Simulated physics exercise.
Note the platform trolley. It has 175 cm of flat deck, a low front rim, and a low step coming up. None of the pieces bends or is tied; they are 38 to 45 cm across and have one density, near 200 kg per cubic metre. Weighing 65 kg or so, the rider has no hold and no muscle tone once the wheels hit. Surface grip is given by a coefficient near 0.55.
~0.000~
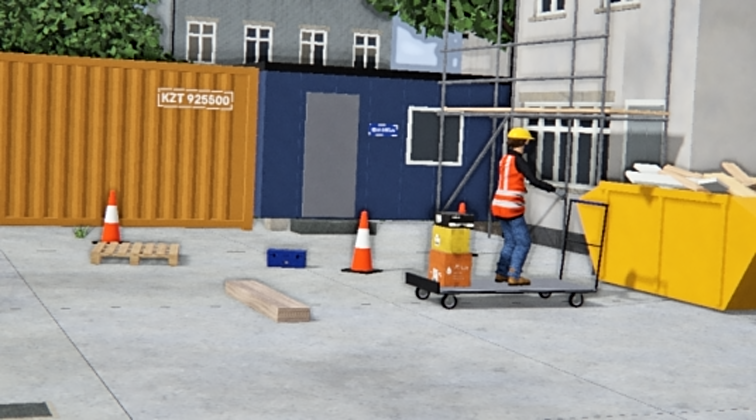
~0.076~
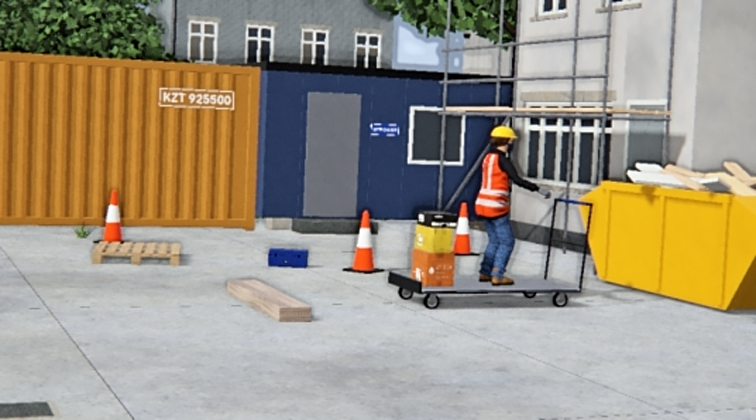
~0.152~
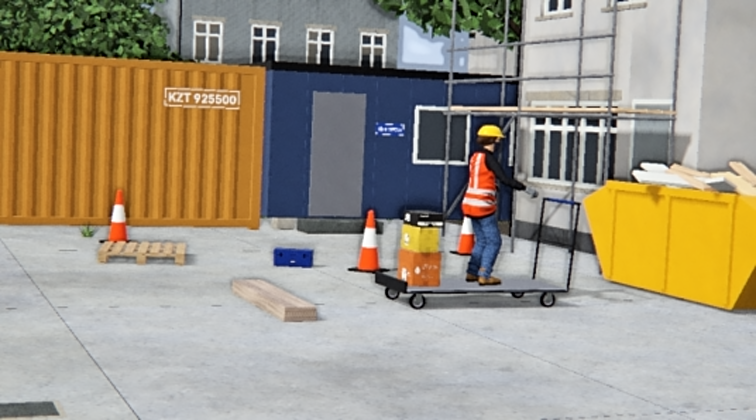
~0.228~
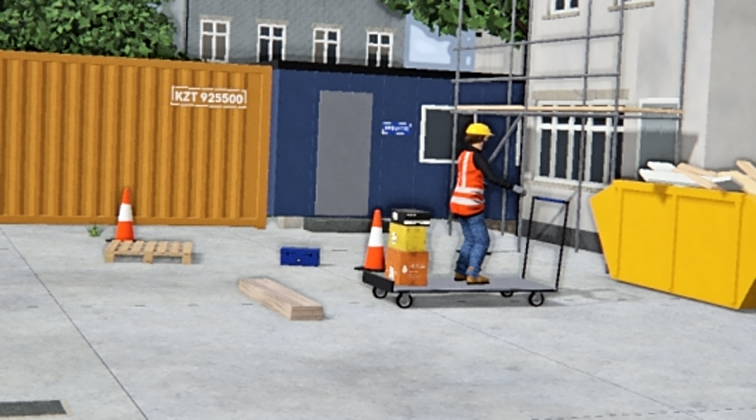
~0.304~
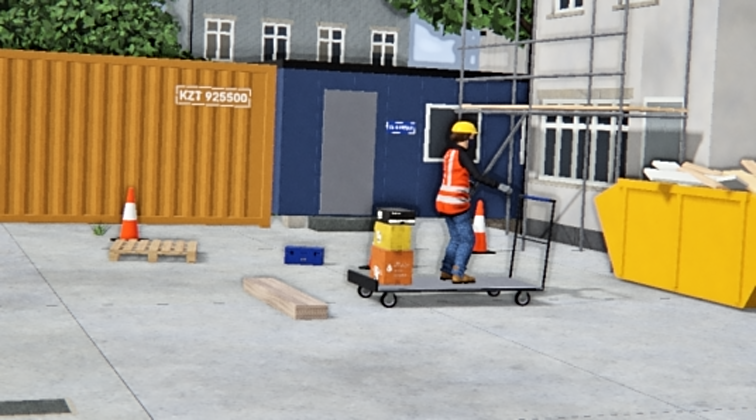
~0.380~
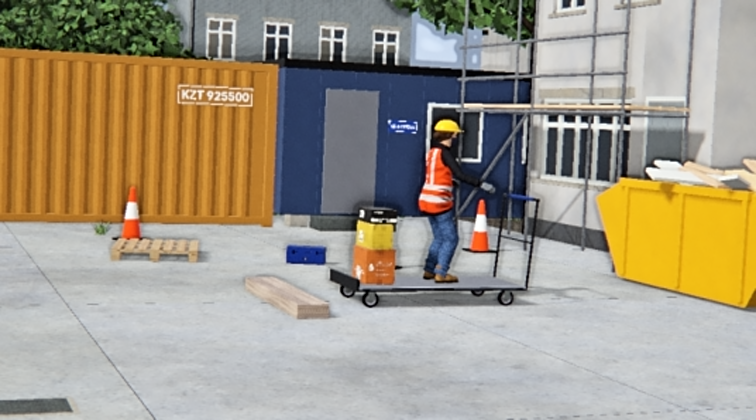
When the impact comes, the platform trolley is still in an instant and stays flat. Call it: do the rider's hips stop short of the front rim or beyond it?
The rider's hips stop beyond the front rim.
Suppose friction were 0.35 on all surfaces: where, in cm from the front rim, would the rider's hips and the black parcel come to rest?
Result - hips: 80 past; black: 190 past.
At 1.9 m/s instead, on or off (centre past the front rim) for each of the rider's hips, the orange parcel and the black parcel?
Results: Hips still carried, orange still carried, black not carried.
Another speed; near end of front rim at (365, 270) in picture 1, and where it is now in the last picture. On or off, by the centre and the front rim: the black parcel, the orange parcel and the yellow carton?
Result: Black gone; orange safe; yellow gone.
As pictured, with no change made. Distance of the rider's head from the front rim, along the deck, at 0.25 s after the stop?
At that moment it sits around 40 cm behind the rim.
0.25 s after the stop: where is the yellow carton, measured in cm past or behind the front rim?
About 20 cm past the rim.
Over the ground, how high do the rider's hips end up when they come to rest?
They finish some 20 cm off the ground.
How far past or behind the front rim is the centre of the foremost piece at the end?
180 cm past it.
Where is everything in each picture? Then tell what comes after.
Hips (509, 207), yellow carton (451, 239), rim corner (439, 291); 155 cm still to roll, in the first picture.
Hips (492, 206), yellow carton (434, 239), rim corner (421, 290); 134 cm still to roll, in the second picture.
Hips (479, 206), yellow carton (420, 238), rim corner (406, 290); 114 cm still to roll, in the third picture.
Hips (467, 204), yellow carton (407, 237), rim corner (393, 289); 93 cm still to roll, in the fourth picture.
Hips (453, 203), yellow carton (392, 236), rim corner (377, 289); 73 cm still to roll, in the fifth picture.
Hips (436, 202), yellow carton (375, 235), rim corner (358, 288); 52 cm still to roll. Speed about 2.7 m/s, in the sixth picture.
After 0.57 s the deck stops.
After 1.12 s the rider's hips are 11 cm past the rim, near (283, 227) in the last picture's view.
After 1.57 s the rider's hips are 47 cm past the rim, near (244, 267) in the last picture's view.
When all is still (4.6 s), past the rim, yellow carton, black parcel, orange parcel and the rider's hips; nothing is left behind it.
